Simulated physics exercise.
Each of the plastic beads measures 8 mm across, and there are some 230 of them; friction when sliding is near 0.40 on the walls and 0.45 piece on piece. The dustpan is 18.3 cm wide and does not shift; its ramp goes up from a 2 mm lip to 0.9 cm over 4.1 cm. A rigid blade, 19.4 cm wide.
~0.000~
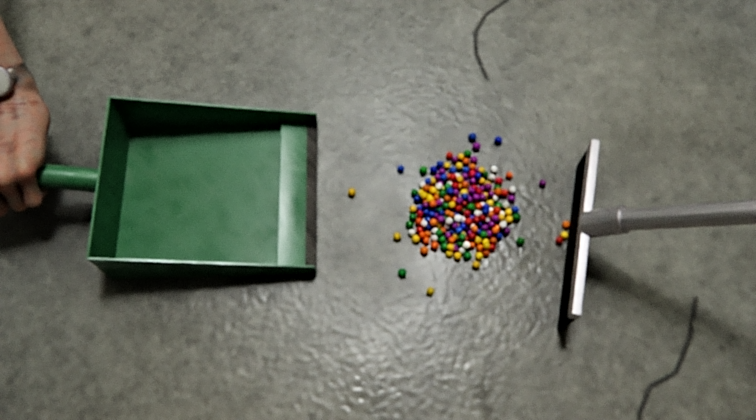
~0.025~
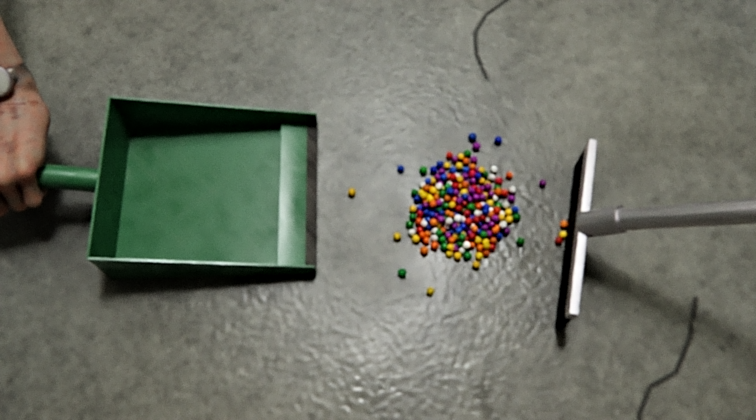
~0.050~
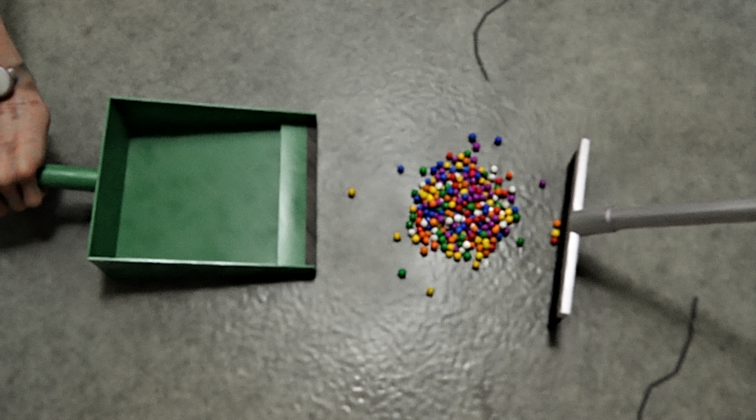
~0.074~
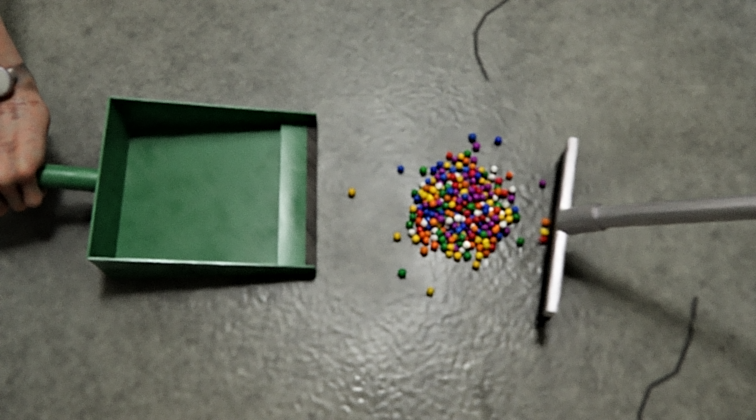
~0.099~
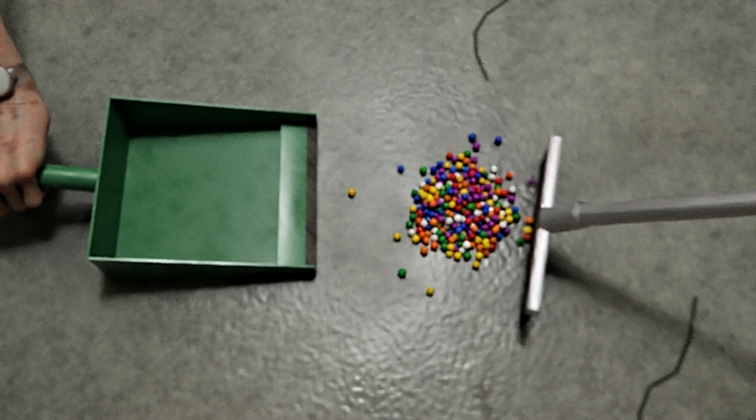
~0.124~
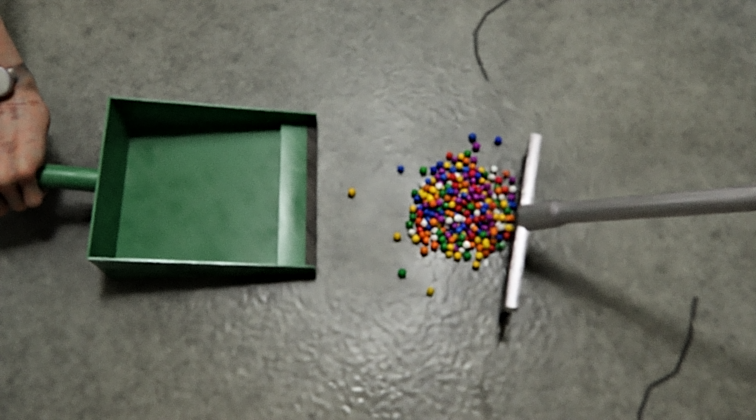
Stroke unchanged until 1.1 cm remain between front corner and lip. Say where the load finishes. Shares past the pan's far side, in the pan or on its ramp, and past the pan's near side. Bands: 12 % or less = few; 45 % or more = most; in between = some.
Shares - far side: Some; pan: Some; near side: Few.
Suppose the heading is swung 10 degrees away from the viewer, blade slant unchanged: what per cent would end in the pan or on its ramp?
35 %.
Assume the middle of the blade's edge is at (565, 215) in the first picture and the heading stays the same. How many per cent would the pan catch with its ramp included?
Something close to 40 percent.
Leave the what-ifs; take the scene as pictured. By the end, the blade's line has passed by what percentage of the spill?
0 %.
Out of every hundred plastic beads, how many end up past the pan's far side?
Some 15 %.
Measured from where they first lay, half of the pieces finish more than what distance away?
Roughly 20 centimetres.
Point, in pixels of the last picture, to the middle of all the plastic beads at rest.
When it all comes to rest, the middle is near (309, 179).
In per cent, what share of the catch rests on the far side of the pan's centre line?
Something like 60 per cent of the catch.
After 0.24 s, middle of the blade 12 cm from the lip; 0 % over the lip, far side 5 %, near side 5 %.
After 0.32 s, middle of the blade 6 cm from the lip; 0 % over the lip, far side 5 %, near side 5 %.
After 0.54 s, middle of the blade 3 cm from the lip; 35 % over the lip, far side 15 %, near side 5 %.
By 1.6 s all is still; far side 15 %, pan 35 %, near side 5 %, in front of the lip or behind the blade 45 %.
